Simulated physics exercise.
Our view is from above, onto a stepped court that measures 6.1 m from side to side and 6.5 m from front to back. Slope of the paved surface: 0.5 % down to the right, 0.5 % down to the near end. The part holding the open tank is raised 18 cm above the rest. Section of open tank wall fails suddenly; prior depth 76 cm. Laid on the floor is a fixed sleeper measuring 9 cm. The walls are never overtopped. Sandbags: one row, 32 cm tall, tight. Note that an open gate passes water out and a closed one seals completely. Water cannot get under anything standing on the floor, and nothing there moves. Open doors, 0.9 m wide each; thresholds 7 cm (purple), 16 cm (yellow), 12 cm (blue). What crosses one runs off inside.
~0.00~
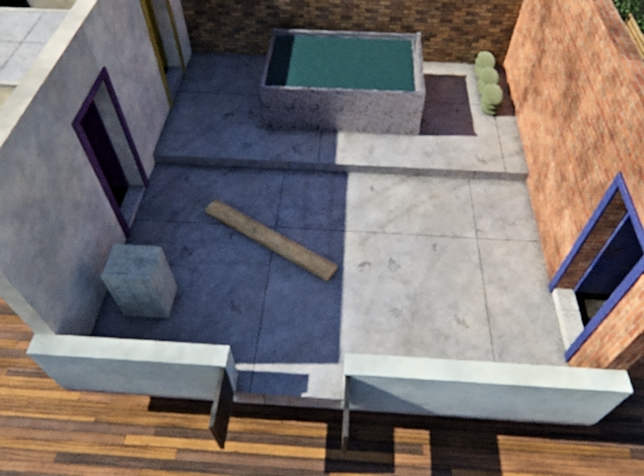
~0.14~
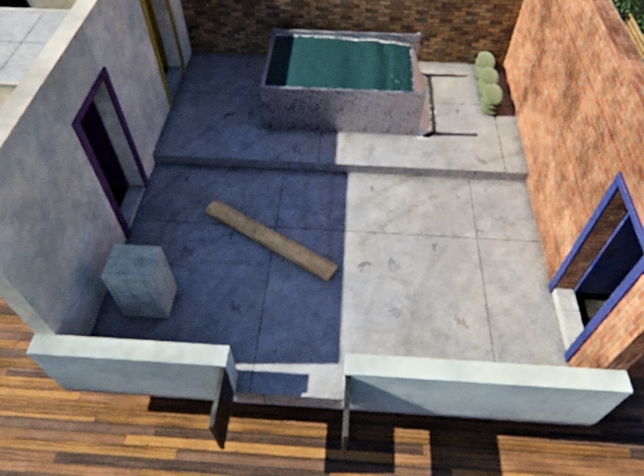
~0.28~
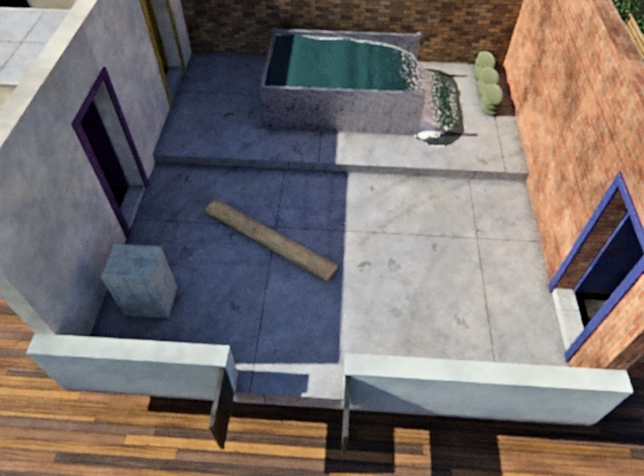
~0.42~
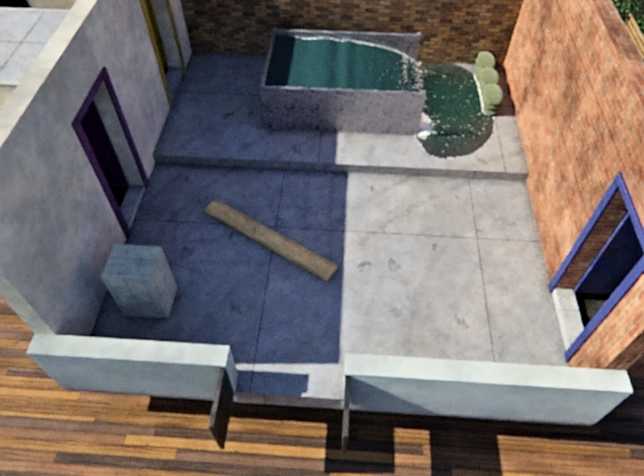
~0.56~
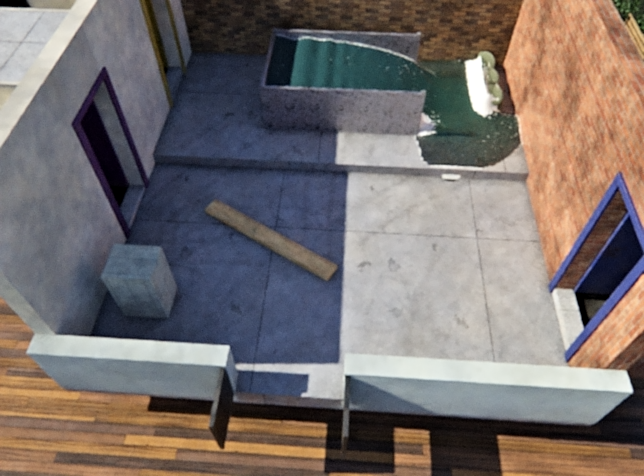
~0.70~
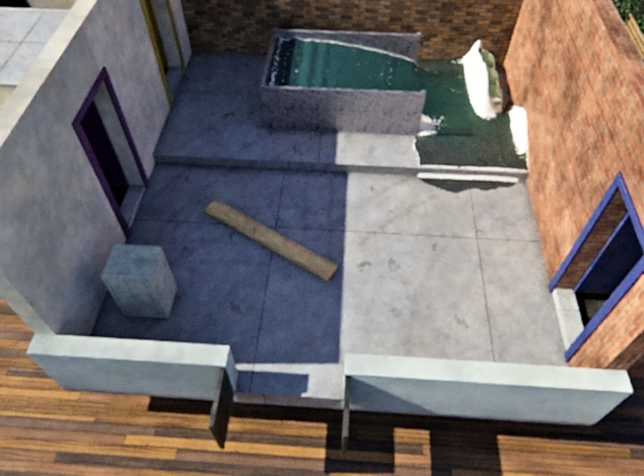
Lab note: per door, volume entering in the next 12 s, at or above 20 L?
Per door: Purple door at or above; yellow door below; blue door at or above.
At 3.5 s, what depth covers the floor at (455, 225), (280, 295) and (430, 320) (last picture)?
6, 0, 4 cm.
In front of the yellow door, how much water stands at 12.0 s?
The depth comes to around 3.0 centimetres.
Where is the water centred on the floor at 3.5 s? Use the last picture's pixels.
Around (409, 144).
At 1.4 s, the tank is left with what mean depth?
It averages close to 43 centimetres.
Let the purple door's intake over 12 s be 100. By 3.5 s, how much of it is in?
About 0 per cent.
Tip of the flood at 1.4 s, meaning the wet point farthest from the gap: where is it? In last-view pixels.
Location: Approx. (535, 260) in the last view.
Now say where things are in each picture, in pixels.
The open tank at (344, 63) is whole and still, 76 cm deep, in the first frame.
Water pours out at (415, 89) and has run 0.9 m, to (416, 75); deepest outside 33 cm, 76 cm at the open tank's back, in the second frame.
The front is at (446, 142), 1.1 m from the gap at (414, 92); 1.4 m2 of floor is under water; 76 cm left at the back of the open tank, in the third frame.
Water pours out at (414, 94) and has run 1.5 m, to (460, 69); deepest outside 35 cm, 76 cm at the open tank's back, in the fourth frame.
Water pours out at (414, 94) and has run 1.9 m, to (520, 136); deepest outside 54 cm, 73 cm at the open tank's back, in the fifth frame.
Water pours out at (414, 95) and has run 2.3 m, to (527, 166); deepest outside 74 cm, 66 cm at the open tank's back, in the sixth frame.
After 1.4 s water covers 15 % of the floor and is deepest (50 cm) near (462, 86); purple door not reached, yellow door not reached, blue door not reached.
After 2.2 s water covers 30 % of the floor and is deepest (52 cm) near (496, 65); purple door not reached, yellow door not reached, blue door 8 cm at the sill, 0 L in.
After 3.5 s water covers 50 % of the floor and is deepest (36 cm) near (546, 379); purple door not reached, yellow door 12 cm at the sill, 0 L in, blue door 9 cm at the sill, 0 L in.
After 7.0 s water covers 85 % of the floor and is deepest (18 cm) near (96, 324); purple door 13 cm at the sill, 8 L in, yellow door 7 cm at the sill, 1 L in, blue door 16 cm at the sill, 35 L in.
After 12.0 s water covers 90 % of the floor and is deepest (16 cm) near (519, 187); purple door 10 cm at the sill, 58 L in, yellow door 3 cm at the sill, 1 L in, blue door 10 cm at the sill, 42 L in.
